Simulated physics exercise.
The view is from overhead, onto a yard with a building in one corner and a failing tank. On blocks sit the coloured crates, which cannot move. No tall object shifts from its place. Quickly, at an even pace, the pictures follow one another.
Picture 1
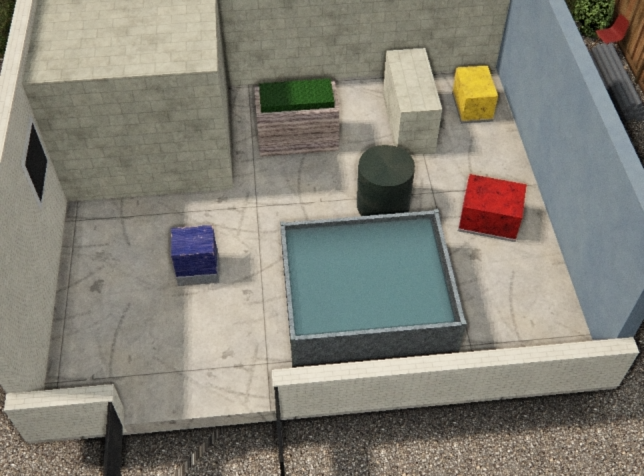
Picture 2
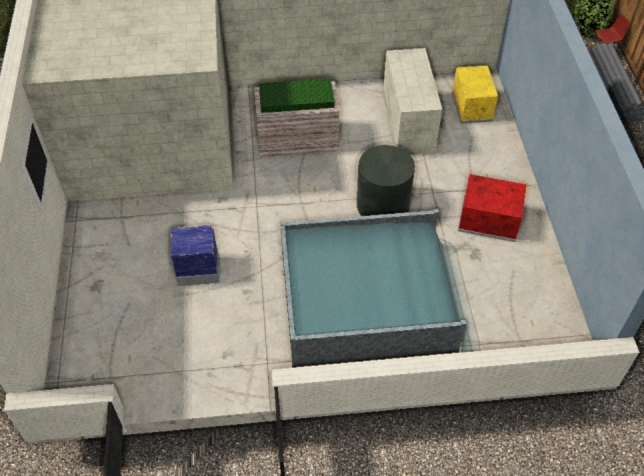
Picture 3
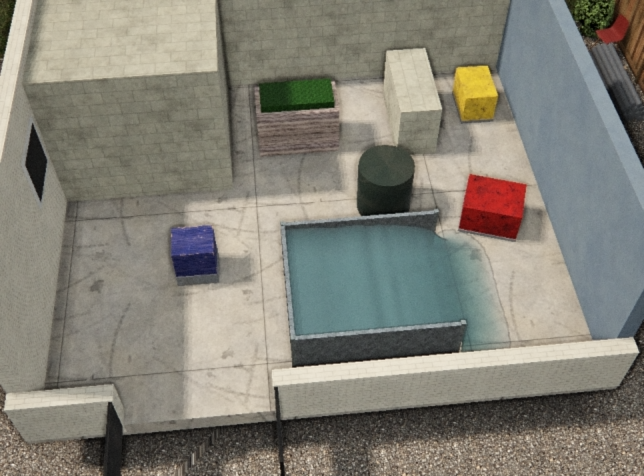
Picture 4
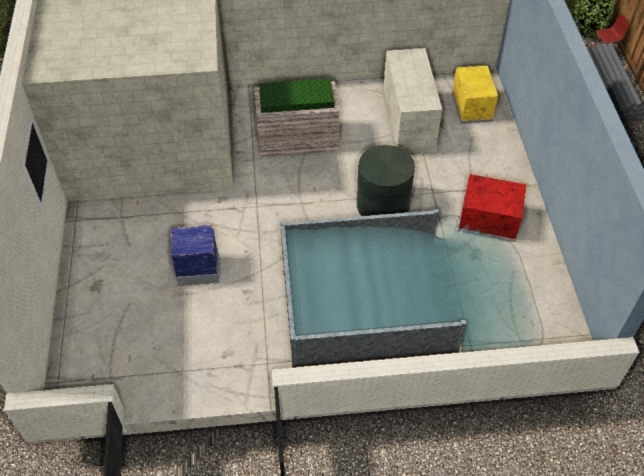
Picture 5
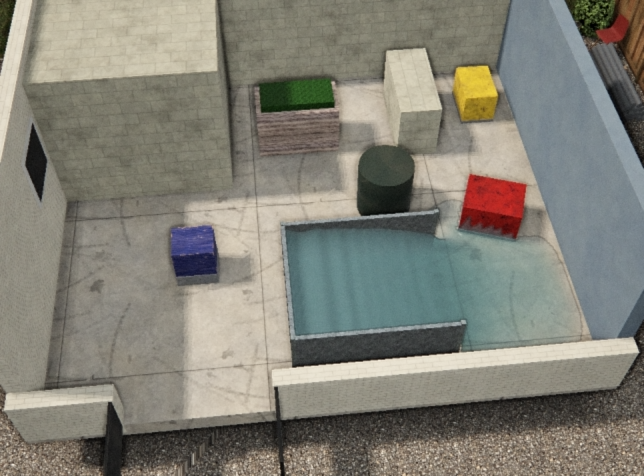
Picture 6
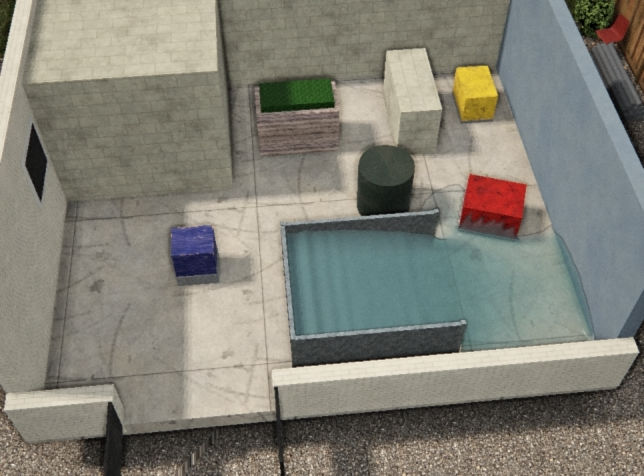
At the start, still water fills an open tank in a walled yard, near a red crate, a dark cylinder and a blue crate. The tank's right side gives way, and water pours out across the paving, spreading past the red crate's base to the blue wall at right while the crates stay put.
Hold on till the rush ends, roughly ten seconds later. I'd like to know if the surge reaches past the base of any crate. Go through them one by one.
At the end, most likely the red crate gets water on it; most likely the blue crate remains untouched; most likely the yellow crate gets water on it.
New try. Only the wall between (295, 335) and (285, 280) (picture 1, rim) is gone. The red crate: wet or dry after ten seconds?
The red crate is reached.
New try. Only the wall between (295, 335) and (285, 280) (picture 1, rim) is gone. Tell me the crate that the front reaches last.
Last in line is the crate marked yellow.
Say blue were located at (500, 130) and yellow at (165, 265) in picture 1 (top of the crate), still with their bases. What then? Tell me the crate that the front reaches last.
Last: The yellow crate.
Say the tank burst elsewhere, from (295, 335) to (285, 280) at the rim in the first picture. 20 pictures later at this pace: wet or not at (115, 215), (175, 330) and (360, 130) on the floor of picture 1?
Sodden, then sodden, then spared.
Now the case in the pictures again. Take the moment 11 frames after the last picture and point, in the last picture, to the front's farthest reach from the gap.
I would point to (500, 90).
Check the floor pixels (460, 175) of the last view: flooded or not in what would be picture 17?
Answer: Awash.
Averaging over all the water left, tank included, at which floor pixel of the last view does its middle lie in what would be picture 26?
It's close to (456, 267).
A moment on, water covers 20 % of the floor; the red crate water round its plinth, the blue crate not reached, the yellow crate not reached.
Next, water covers 30 % of the floor; the red crate water round its plinth, the blue crate not reached, the yellow crate water round its plinth.
Then, water covers 45 % of the floor; the red crate water round its plinth, the blue crate not reached, the yellow crate water round its plinth.
Later, water covers 85 % of the floor; the red crate water round its plinth, the blue crate water round its plinth, the yellow crate water round its plinth.
In the end, water covers 100 % of the floor; the red crate was topped, the blue crate stayed above the water, the yellow crate was topped.
